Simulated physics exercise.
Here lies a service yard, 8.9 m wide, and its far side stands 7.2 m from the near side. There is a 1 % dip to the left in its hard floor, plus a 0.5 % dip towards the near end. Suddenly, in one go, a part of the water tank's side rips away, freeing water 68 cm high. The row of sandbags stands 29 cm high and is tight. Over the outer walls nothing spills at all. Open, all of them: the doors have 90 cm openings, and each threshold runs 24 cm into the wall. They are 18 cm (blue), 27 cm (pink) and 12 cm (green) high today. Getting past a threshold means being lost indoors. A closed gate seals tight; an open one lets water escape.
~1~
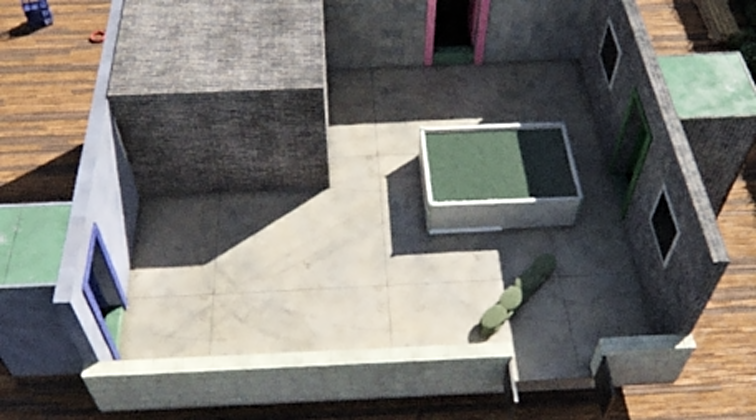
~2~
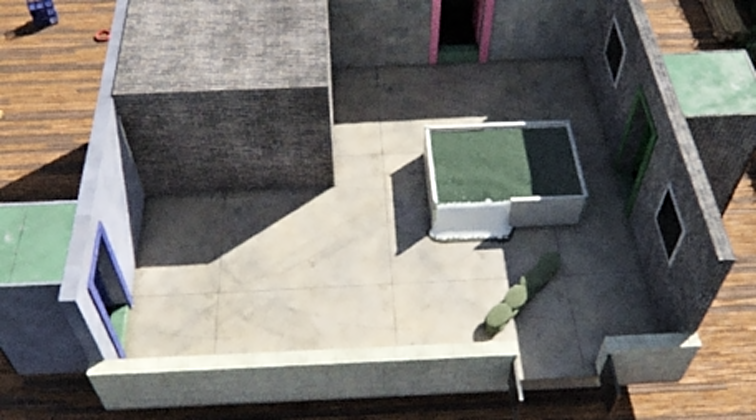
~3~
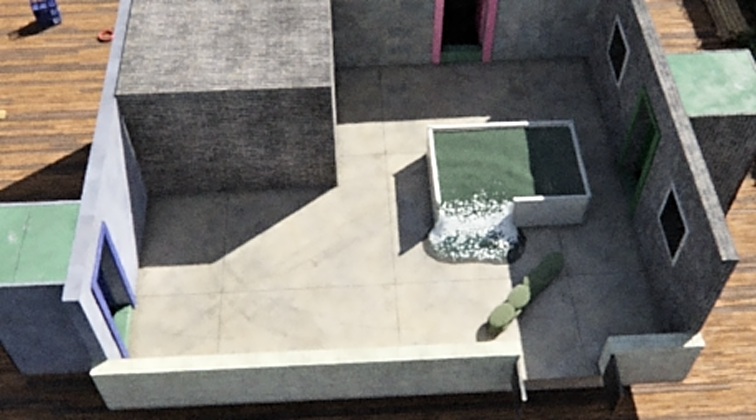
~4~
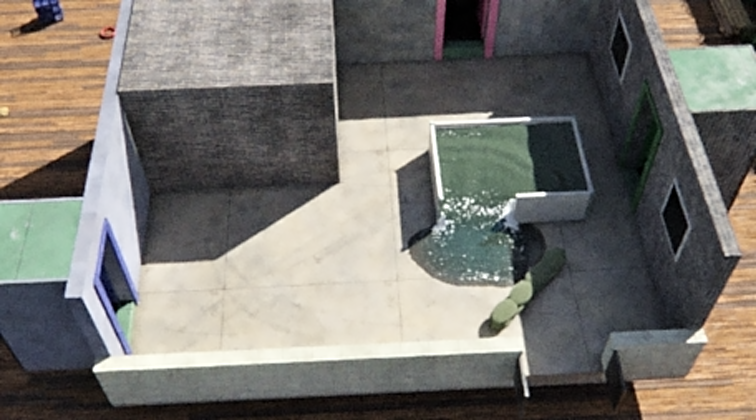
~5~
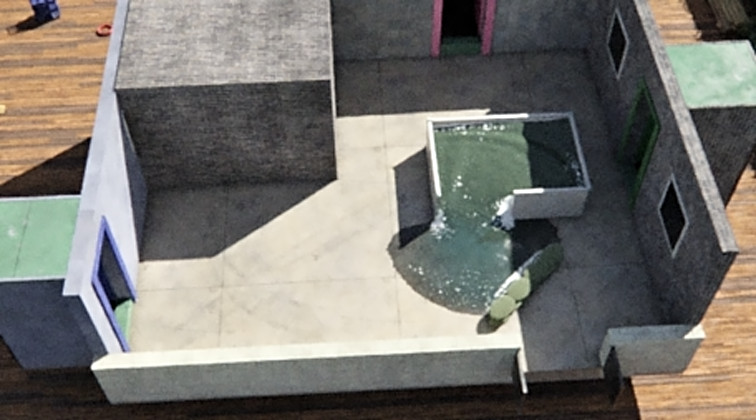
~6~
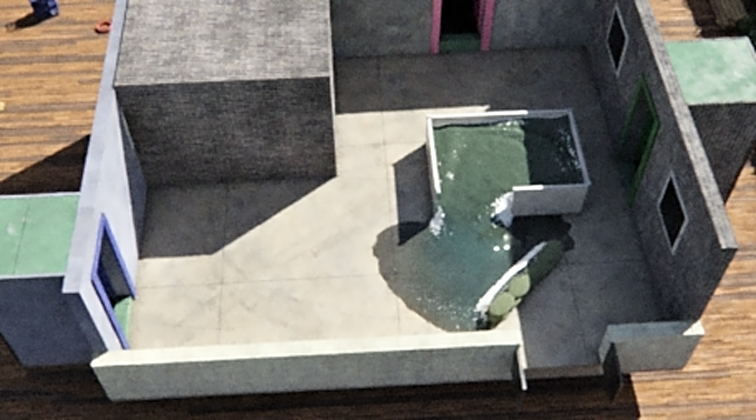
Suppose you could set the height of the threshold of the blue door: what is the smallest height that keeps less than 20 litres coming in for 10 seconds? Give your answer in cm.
The smallest such height is close to 24 cm.
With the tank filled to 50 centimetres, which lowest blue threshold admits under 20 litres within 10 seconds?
I'd say close to 17 cm.
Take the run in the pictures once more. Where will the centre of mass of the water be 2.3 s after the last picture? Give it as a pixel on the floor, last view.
The water is centred near (440, 252).
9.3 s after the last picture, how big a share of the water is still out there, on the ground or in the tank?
I'd put it at about 94 per cent.
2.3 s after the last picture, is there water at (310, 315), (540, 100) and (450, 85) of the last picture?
Taking them in turn, I'd call them touched by the flood, spared by the flood and spared by the flood.
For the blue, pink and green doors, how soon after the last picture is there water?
Arrival - blue 2.0 s, pink not within the 10 s, green 3.0 s.
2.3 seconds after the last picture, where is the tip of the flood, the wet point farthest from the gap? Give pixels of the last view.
Pixel close to (124, 378).
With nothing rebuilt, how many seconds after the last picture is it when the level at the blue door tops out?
The level tops out near 2.8 seconds.
Then, 0.7 s after the last picture water covers 20 % of the floor, deepest (42 cm) near (436, 360); it has not reached the blue door.
Then, 2.3 s after the last picture water covers 40 % of the floor, deepest (40 cm) near (124, 378); 21 cm at the blue door, 1 litre in over its 18 cm threshold.
Then, 9.3 s after the last picture water covers 75 % of the floor, deepest (16 cm) near (126, 368); 15 cm at the blue door, 89 litres in over its 18 cm threshold.
At the blue door as built, the water peaked near 31 cm, 2.7 s after the last picture.
With a threshold of 19.5 cm, 66 litres would have come in within the 10 s; with 26.5 cm, 10 litres. So under 20 litres takes about 24 cm.
